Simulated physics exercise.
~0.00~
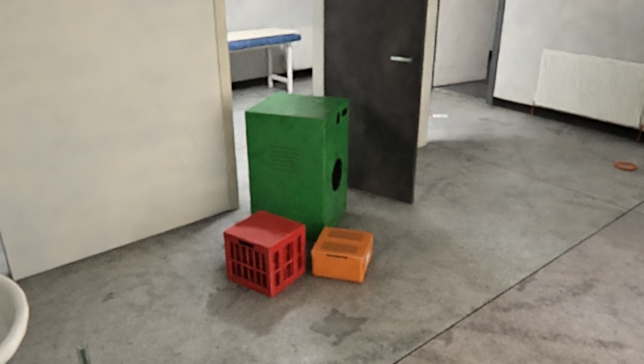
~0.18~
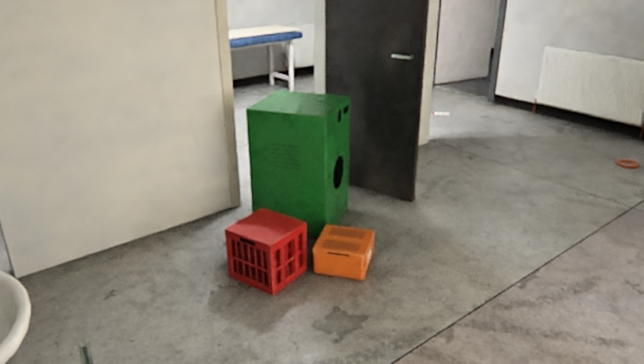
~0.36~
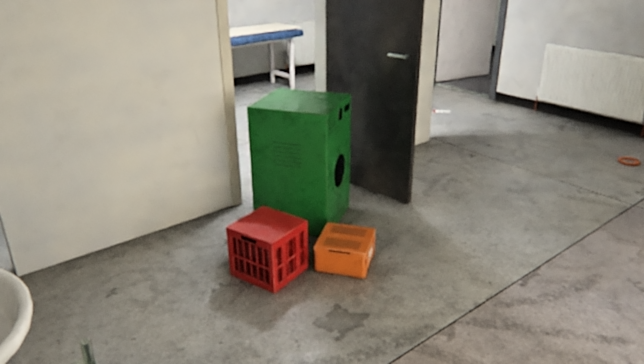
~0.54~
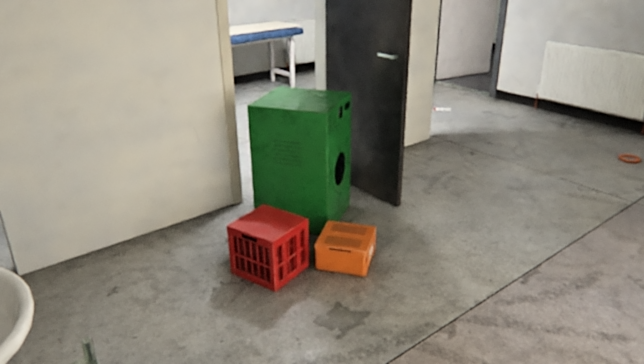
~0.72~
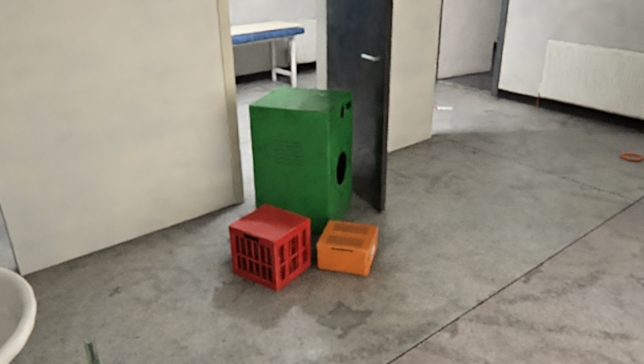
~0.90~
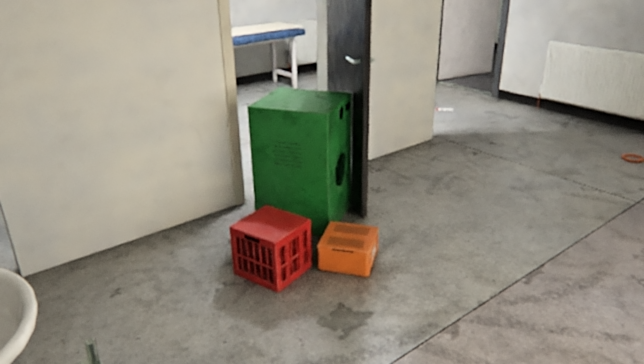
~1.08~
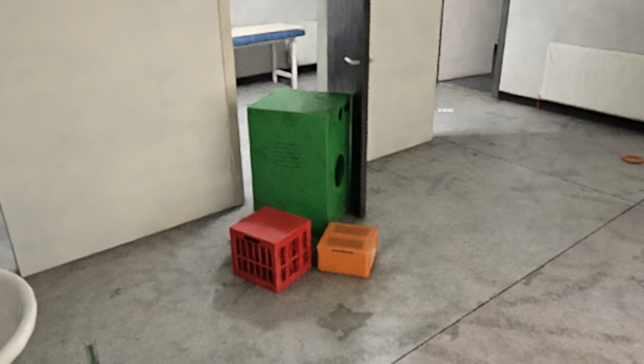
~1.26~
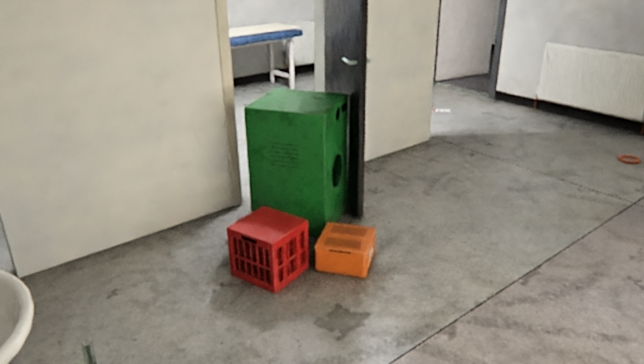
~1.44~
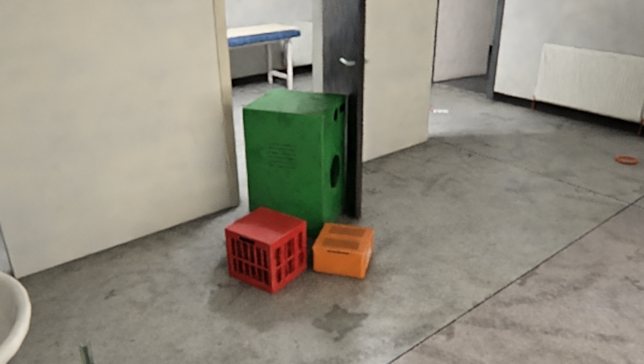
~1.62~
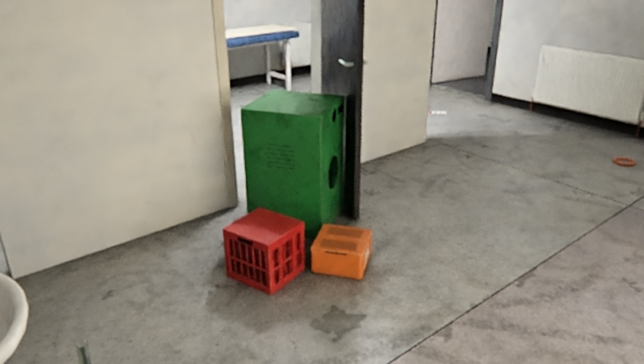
In this clip, a dark door swings left toward a boxy green appliance, exposing more of the pale surface behind it, then stops right beside the appliance, still partly open, while the appliance and the red crate and orange tote in front of it stay in place.
